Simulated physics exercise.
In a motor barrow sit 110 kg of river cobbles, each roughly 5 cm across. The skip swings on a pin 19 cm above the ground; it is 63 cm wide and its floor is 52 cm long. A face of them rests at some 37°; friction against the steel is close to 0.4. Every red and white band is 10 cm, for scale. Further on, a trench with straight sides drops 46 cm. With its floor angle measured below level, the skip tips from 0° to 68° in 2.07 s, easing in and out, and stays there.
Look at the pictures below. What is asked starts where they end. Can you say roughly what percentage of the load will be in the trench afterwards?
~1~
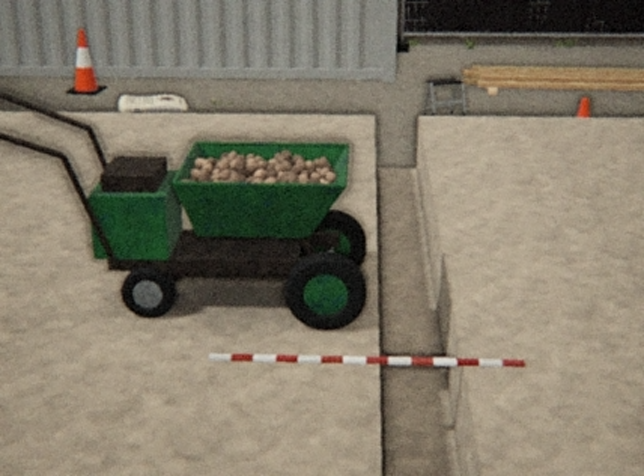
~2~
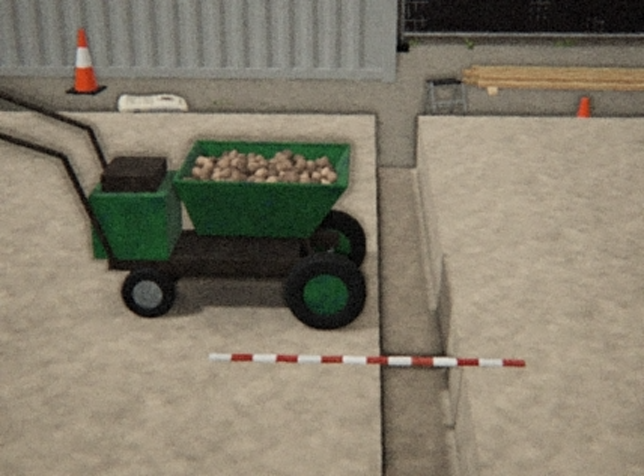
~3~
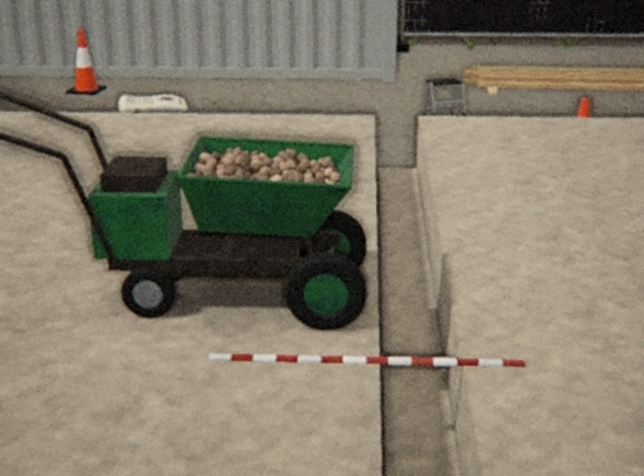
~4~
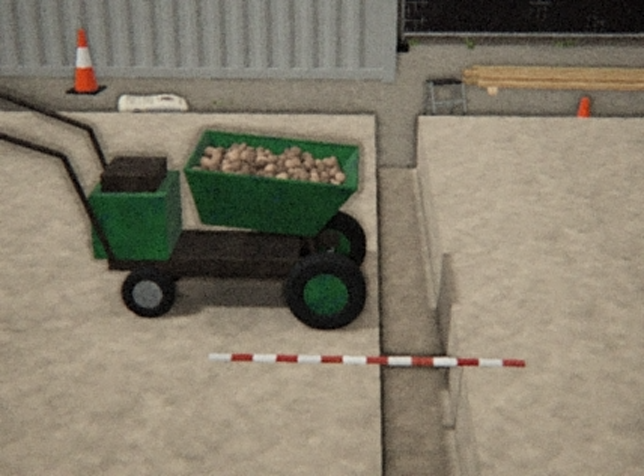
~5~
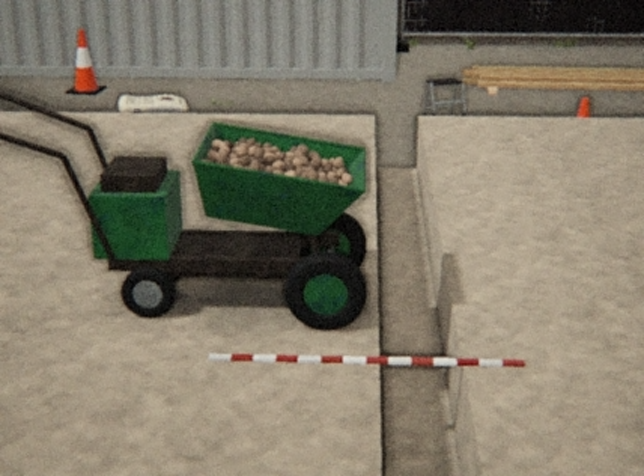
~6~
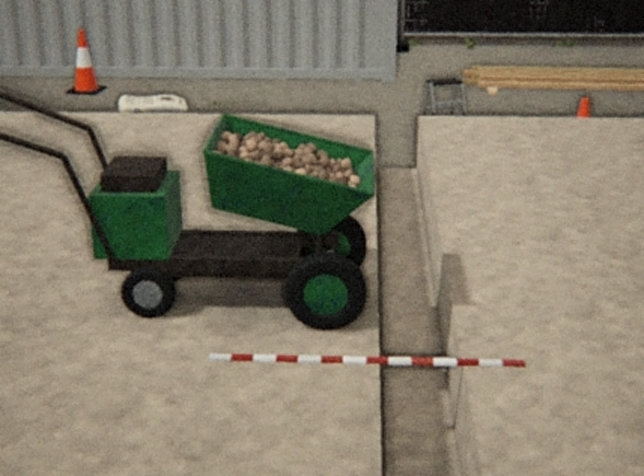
Roughly 43 per cent, I would say.
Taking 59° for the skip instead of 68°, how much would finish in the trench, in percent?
Roughly 25%.
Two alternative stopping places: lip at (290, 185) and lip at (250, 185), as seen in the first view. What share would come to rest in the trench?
Roughly 90 in a hundred, then 75 in a hundred.
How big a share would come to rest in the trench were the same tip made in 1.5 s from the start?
About 40%.
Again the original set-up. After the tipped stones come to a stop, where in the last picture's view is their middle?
Look at roughly (466, 302).
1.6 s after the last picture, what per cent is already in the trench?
About 5%.
Then, 0.9 s after the last picture the floor is at 57°, 99 % in the skip, 1 % in the trench; the foremost stones are at (445, 246).
Then, 1.6 s after the last picture the floor is at 68°, 61 % in the skip, 5 % in the trench, 34 % past the trench; the foremost stones are at (548, 302).
Then, 1.9 s after the last picture the floor is at 68°, 38 % in the skip, 9 % in the trench, 53 % past the trench; the foremost stones are at (611, 314).
Then, 3.9 s after the last picture the floor is at 68°, 6 % in the skip, 43 % in the trench, 51 % past the trench; the foremost stones are past the picture's edge.
